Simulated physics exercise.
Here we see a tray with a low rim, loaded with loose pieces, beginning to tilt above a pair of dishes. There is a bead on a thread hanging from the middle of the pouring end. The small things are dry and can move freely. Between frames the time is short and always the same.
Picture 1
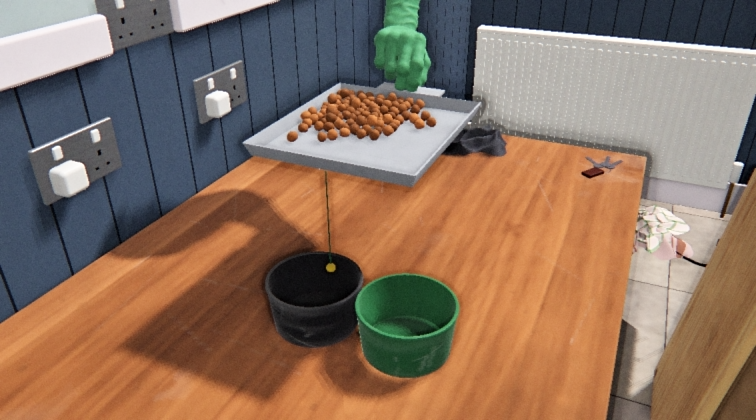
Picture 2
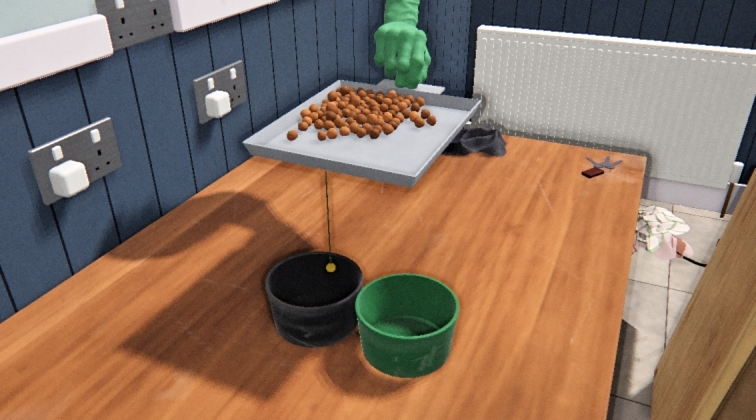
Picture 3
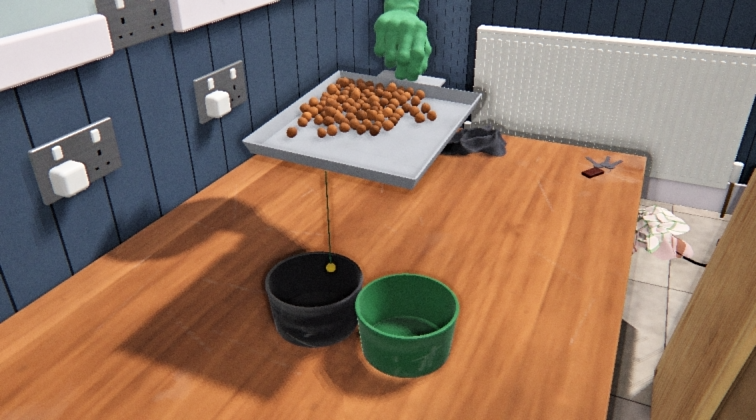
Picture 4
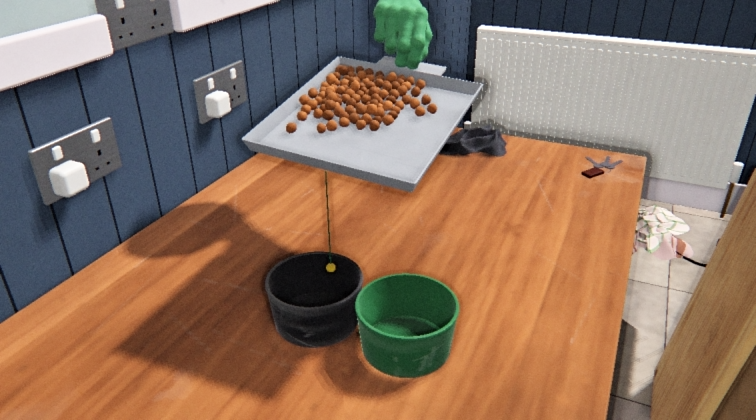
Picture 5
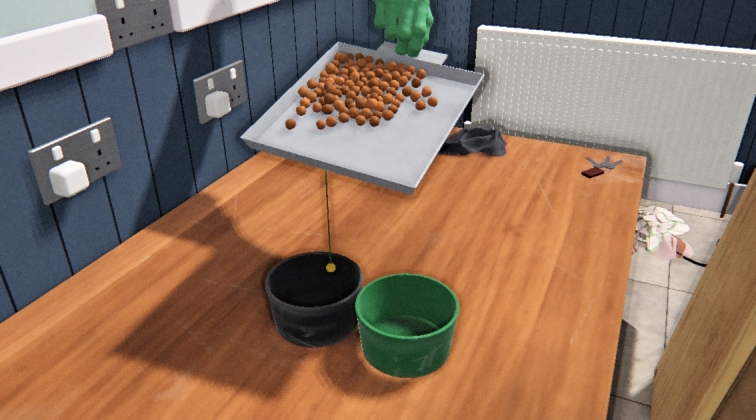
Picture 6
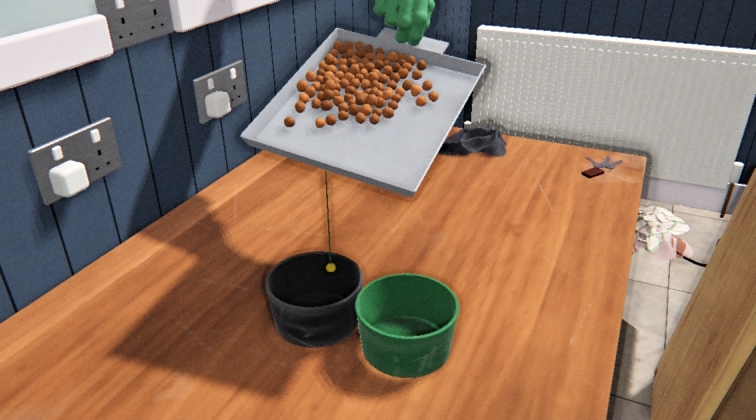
In a room with dark blue panelled walls, white sockets and a pale radiator, a wooden worktop is seen from above at an angle by a still camera. A green-gloved hand holds a grey, low-rimmed tray of brown hazelnuts above a black dish and a green one, a yellow bead hanging on a thread beneath. The hand steadily tilts the tray, its near right corner lowest, and the nuts barely shift.
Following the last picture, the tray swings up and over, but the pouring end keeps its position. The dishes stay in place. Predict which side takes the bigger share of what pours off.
The right side takes the bigger share.
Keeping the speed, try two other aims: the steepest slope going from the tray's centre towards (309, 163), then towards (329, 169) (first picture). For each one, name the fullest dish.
The leftmost dish, then the leftmost dish.
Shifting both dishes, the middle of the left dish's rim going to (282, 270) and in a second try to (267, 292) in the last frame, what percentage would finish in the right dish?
It works out to 50 percent and then 60 percent.
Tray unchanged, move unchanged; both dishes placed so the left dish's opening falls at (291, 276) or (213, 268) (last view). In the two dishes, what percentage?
Some 70 and then some 10 per cent.
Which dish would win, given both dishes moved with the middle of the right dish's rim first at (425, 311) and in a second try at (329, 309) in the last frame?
Result for the first try: The dish on the right side; for the second: The dish on the right side.
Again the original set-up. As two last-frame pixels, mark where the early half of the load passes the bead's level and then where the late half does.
The first part passes (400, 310); everything after passes (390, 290).
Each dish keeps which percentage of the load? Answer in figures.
For the left dish 10 %, for the right dish 70 %.
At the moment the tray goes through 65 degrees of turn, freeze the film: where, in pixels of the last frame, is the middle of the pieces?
Look about (383, 202) in the last picture.
Shortly afterwards, tray tipped steeply; near half on the tray; a little in the right dish; a little outside both; near a quarter in the air.
Next, tray tipped past a quarter turn; only a few on the tray; near two thirds in the right dish; a little in the left dish; near a quarter outside both; a little in the air.
Some moments later, tray tipped past a quarter turn; near two thirds in the right dish; a little in the left dish; near a quarter outside both.
In the end, tray tipped past a quarter turn; near two thirds in the right dish; a little in the left dish; near a quarter outside both.
